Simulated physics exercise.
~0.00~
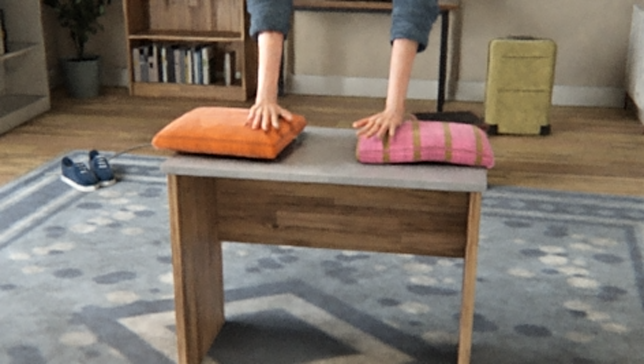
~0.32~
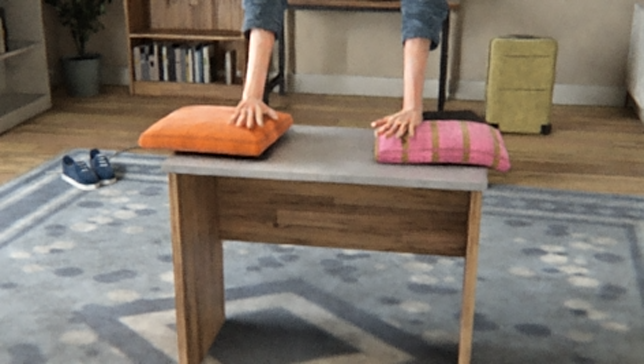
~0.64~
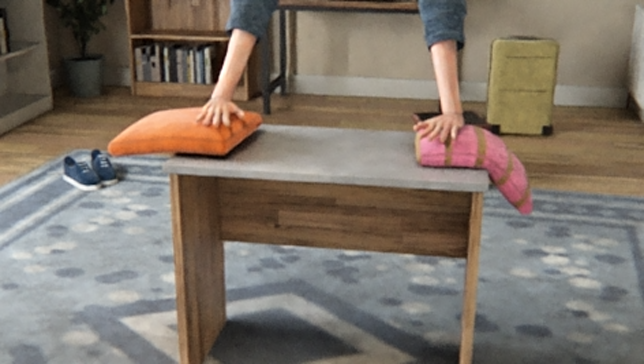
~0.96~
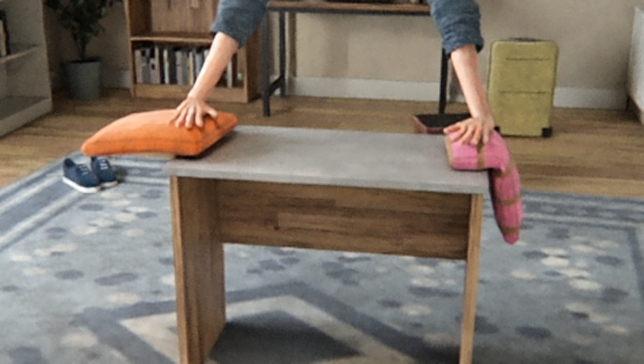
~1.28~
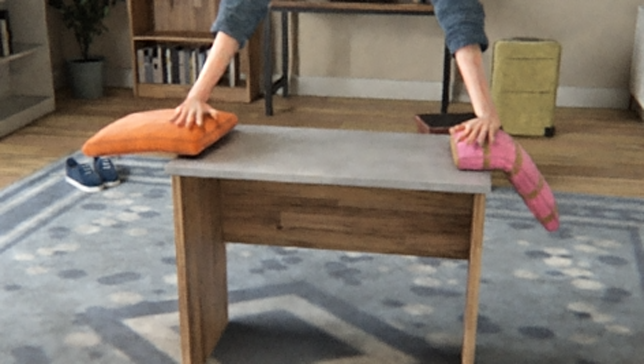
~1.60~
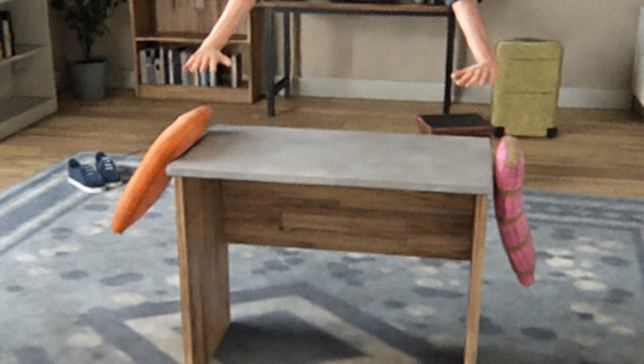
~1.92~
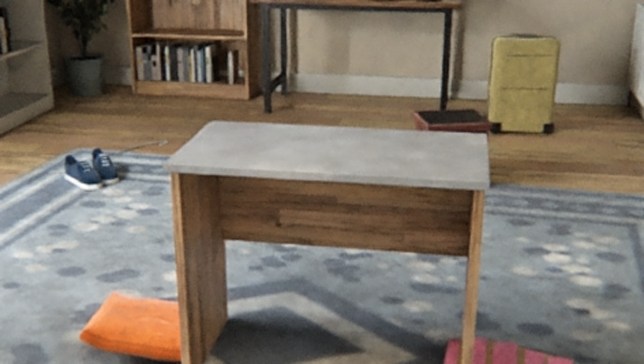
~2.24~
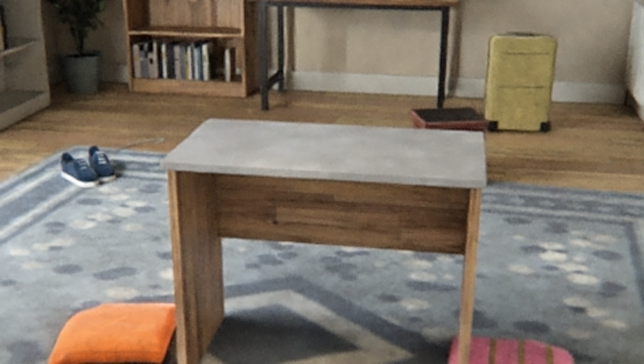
The footage shows two hands pushing an orange cushion left and a pink folded blanket right across a low grey-topped table until both droop over opposite ends. The hands let go and draw back, and both items fall, ending on the floor on either side.
